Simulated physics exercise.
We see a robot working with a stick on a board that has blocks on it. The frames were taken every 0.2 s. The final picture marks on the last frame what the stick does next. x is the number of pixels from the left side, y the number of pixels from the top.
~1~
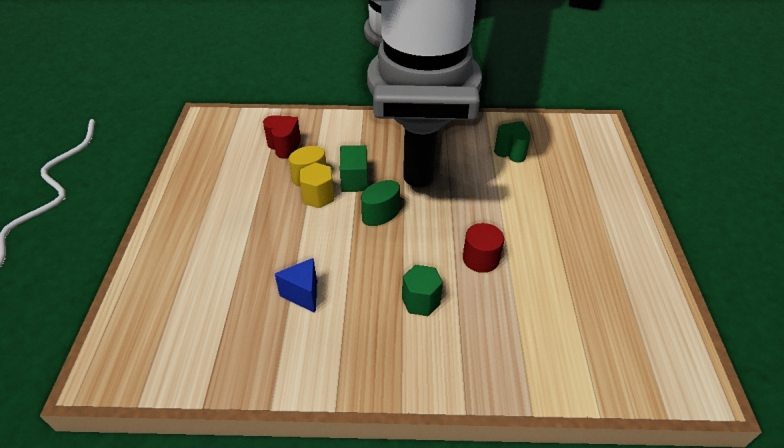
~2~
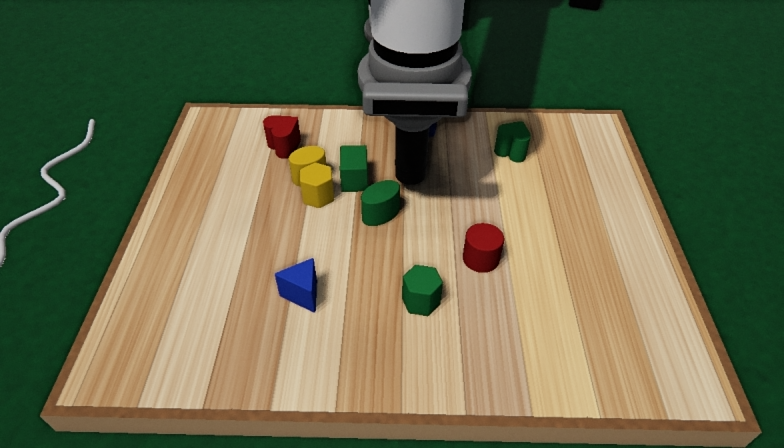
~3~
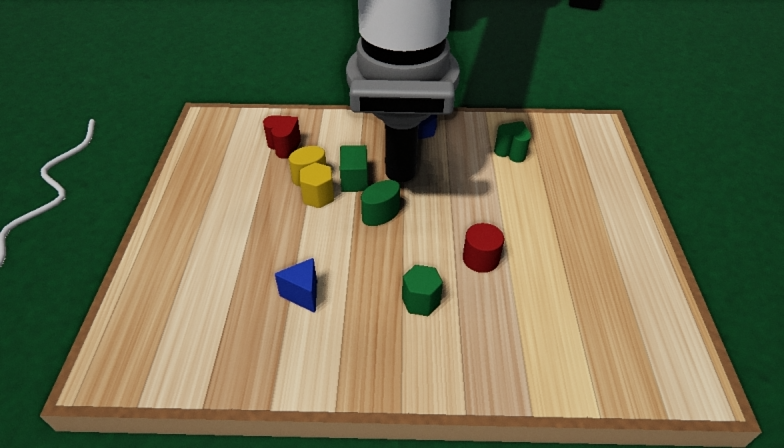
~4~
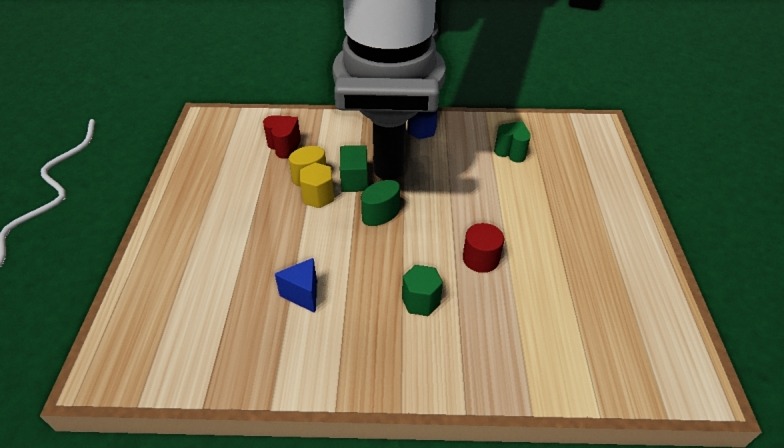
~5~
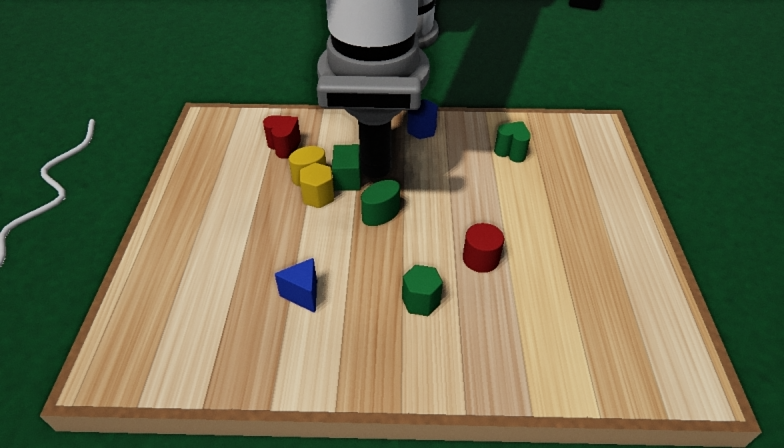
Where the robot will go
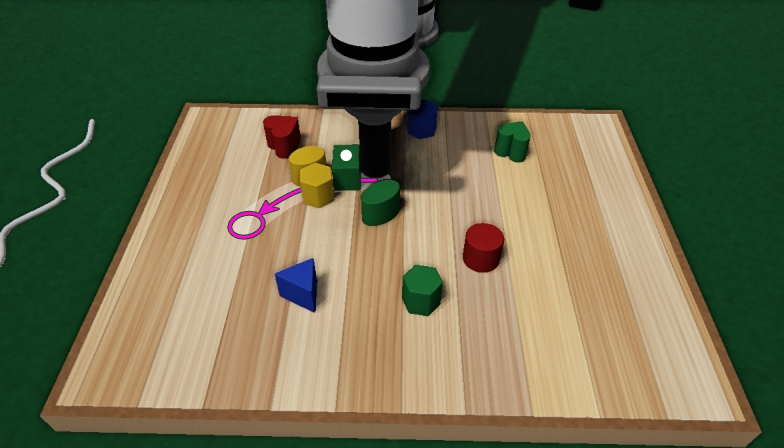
The clip shows a robot arm with a dark stick over a wooden board of red, yellow, green and blue blocks; the stick moves steadily left and nudges a green block slightly left, near the yellow ones.
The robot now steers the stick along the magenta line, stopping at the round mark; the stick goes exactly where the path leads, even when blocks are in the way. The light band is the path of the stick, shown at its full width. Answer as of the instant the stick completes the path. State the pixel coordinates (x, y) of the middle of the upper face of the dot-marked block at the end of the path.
Just about (279, 152).
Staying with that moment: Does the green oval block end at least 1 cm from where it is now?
No, that is not how it ends up.
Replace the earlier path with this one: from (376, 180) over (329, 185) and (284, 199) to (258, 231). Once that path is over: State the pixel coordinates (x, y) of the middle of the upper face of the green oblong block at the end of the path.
Put as a pixel place, it's (283, 151).
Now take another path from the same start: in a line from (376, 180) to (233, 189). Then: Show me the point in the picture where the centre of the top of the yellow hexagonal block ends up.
I expect it at (288, 183).
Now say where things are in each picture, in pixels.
In the first frame, stick's lower end (419, 178); yellow oval block (307, 154); yellow hexagonal block (316, 173); green oblong block (353, 156); green oval block (381, 191).
In the second frame, stick (411, 176); blocks still.
In the third frame, stick (401, 173); blocks still.
In the fourth frame, stick (389, 171); blocks still.
In the fifth frame, stick (376, 169); yellow oval block (307, 154); yellow hexagonal block (316, 173); green oblong block (346, 155); green oval block (381, 191).
Drawn move, from (376, 180) over (329, 183) and (284, 198) to (247, 225); the dot is on the green oblong block.
On the path given first. One third of the way, stick (326, 172); yellow oval block (271, 151), turned 30° anticlockwise; yellow hexagonal block (300, 177), turned 55° anticlockwise; green oblong block (300, 151), turned 25° clockwise.
Two thirds of the way, stick (282, 187); yellow oval block (251, 145), turned 20° anticlockwise; yellow hexagonal block (265, 197), turned 90° anticlockwise; green oblong block (279, 152), turned 50° clockwise.
At the end, stick (244, 214); yellow oval block (251, 145), turned 20° anticlockwise; yellow hexagonal block (244, 226), turned 150° anticlockwise; green oblong block (279, 152), turned 50° clockwise; green oval block still.
